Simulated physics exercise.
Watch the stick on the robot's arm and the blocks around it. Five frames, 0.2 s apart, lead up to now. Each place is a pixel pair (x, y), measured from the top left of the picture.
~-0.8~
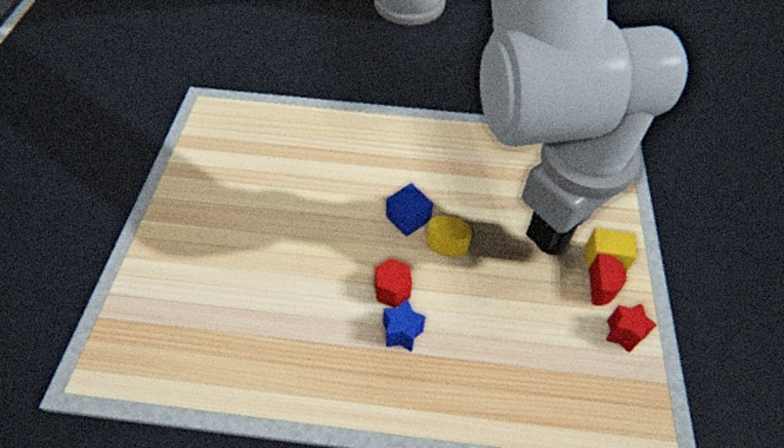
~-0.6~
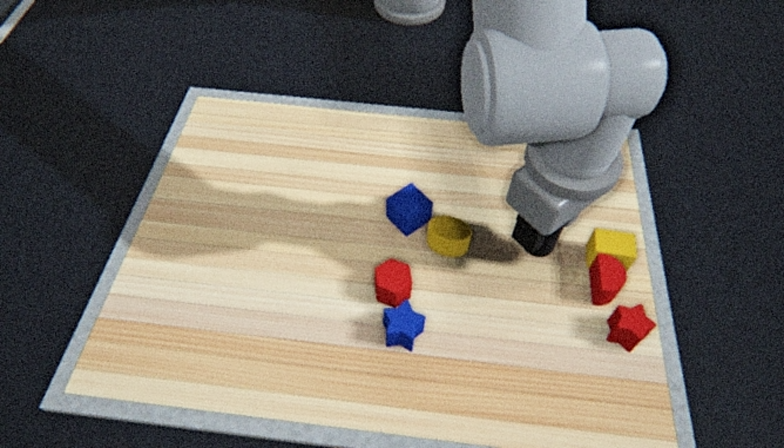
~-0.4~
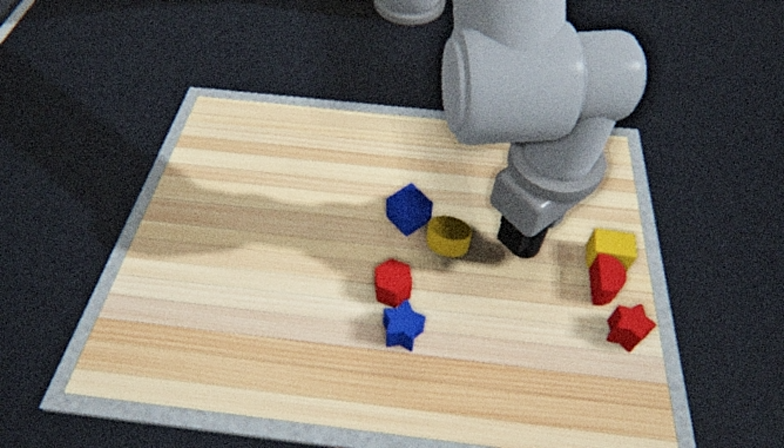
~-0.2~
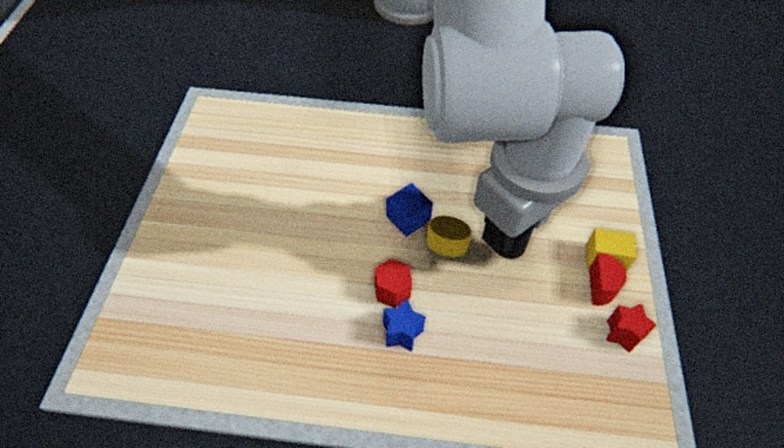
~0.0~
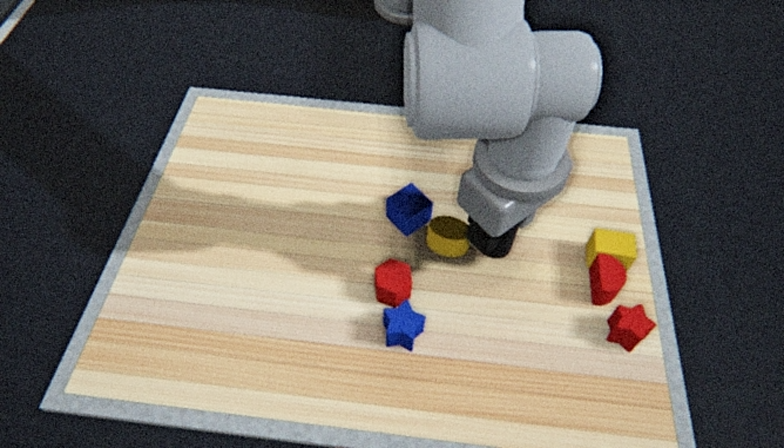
A grey robot arm moving its black stick slowly left across a wooden board toward a yellow block, while coloured blocks stay still.
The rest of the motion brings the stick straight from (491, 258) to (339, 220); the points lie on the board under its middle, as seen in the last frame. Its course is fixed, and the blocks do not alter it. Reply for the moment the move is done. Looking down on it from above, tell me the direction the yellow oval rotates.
Turns anticlockwise.
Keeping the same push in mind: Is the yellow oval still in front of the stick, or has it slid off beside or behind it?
In the end it is beside or behind the stick.
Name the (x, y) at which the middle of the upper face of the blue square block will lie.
If I read the scene right, the answer is (393, 188).
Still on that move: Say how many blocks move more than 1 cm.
Of all the blocks, two travel more than a centimetre.
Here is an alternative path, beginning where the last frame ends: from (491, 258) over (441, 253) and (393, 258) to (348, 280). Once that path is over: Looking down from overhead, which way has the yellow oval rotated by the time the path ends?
It spins with the clock.
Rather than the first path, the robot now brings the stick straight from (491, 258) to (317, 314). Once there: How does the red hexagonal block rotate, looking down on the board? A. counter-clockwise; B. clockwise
A
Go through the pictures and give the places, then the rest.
Stick's lower end at (551, 242); red hexagonal block at (393, 275); blue square block at (410, 200); yellow oval at (450, 227), in the first picture.
Stick at (538, 244); blocks still, in the second picture.
Stick at (524, 245); blocks still, in the third picture.
Stick at (509, 246); blocks still, in the fourth picture.
Stick at (495, 245); red hexagonal block at (393, 275); blue square block at (410, 200); yellow oval at (450, 227), in the fifth picture.
What follows on the original path. One third of the way, stick at (440, 233); blue square block at (402, 196), turned 25° clockwise; yellow oval at (403, 223), turned 20° anticlockwise.
Two thirds of the way, stick at (388, 220); blue square block at (394, 189), turned 50° clockwise; yellow oval at (355, 225), turned 70° anticlockwise.
At the end, stick at (338, 207); red hexagonal block still; blue square block at (393, 188), turned 55° clockwise; yellow oval at (326, 227), turned 160° anticlockwise.
